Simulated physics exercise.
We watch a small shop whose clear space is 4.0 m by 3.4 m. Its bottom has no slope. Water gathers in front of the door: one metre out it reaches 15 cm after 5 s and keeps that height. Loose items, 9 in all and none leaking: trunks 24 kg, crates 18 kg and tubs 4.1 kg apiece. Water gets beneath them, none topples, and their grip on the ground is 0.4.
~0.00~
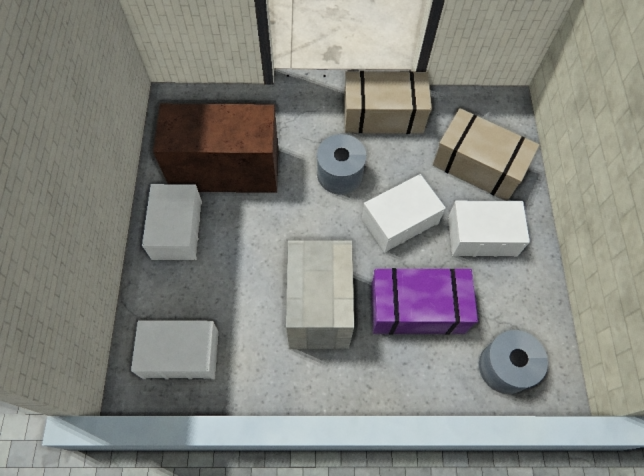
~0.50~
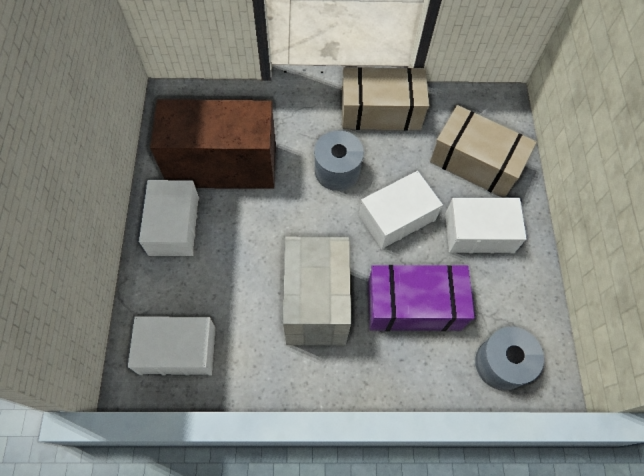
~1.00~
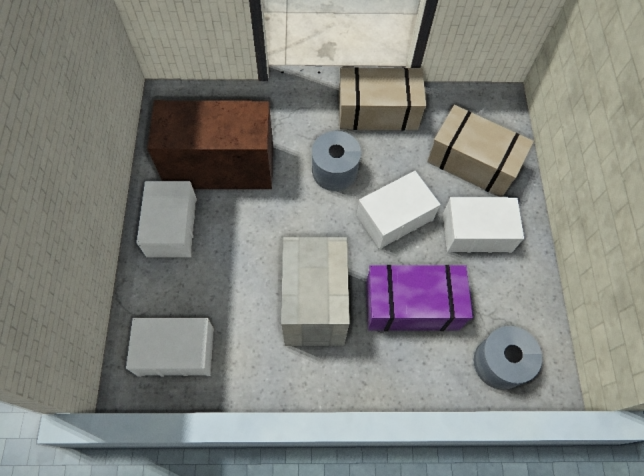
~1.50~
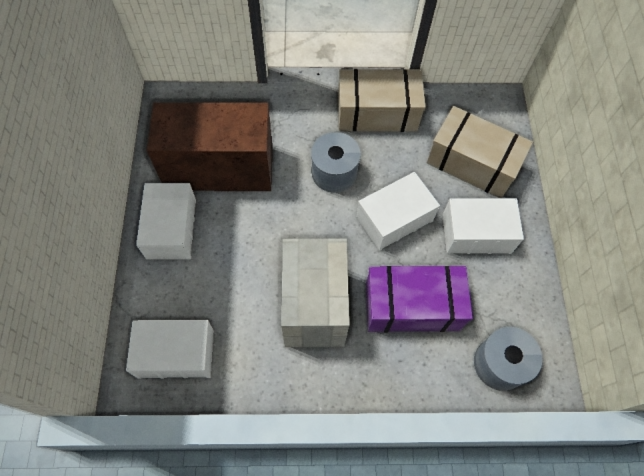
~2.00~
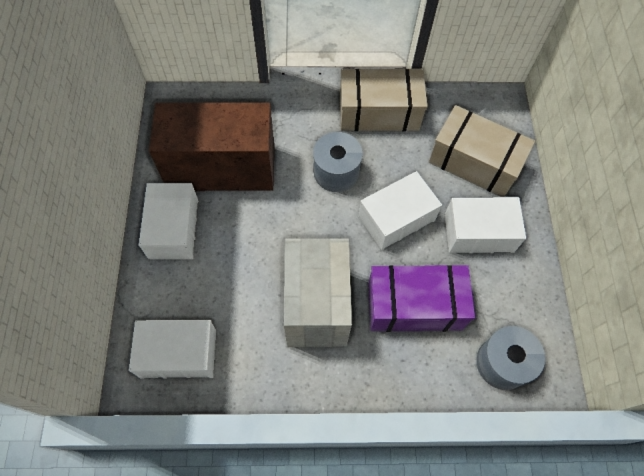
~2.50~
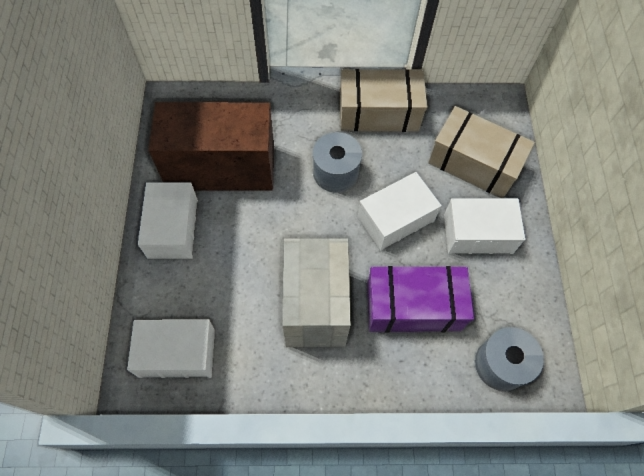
A large rust-brown box sits at the upper left of a small, pale-walled room with a grey floor, seen from high above and facing a doorway in the far wall. Grey and white boxes, two tan boxes with dark straps, a strapped purple trunk at lower right, a tall pale block near the centre and two blue-grey round tubs stand around it. None of the objects moves, while the view shifts very slightly and the ground beyond the doorway turns from cream to bluish grey.
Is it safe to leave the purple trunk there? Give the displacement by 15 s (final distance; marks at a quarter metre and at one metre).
Purple trunk is nudged along.
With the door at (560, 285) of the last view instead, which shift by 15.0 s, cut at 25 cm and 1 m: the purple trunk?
In that case the purple trunk is nudged along.
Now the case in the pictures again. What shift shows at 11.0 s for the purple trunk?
About 40 cm.
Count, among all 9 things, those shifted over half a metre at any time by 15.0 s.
That makes 7.
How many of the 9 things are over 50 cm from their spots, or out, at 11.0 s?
4 of them.
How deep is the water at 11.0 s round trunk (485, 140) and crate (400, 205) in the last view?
About 8 and 8 cm.
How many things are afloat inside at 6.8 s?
At that moment 1.
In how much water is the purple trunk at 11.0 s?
About 7 cm.
After 3.5 s the purple trunk is near (421, 292), 0.0 m from its start, aground; 0 afloat.
After 6.8 s the purple trunk is near (421, 292), 0.0 m from its start, aground; 1 afloat.
After 11.0 s the purple trunk is near (432, 341), 0.4 m from its start, afloat; 8 afloat.
After 15.0 s the purple trunk is near (443, 359), 0.6 m from its start, afloat; 9 afloat.
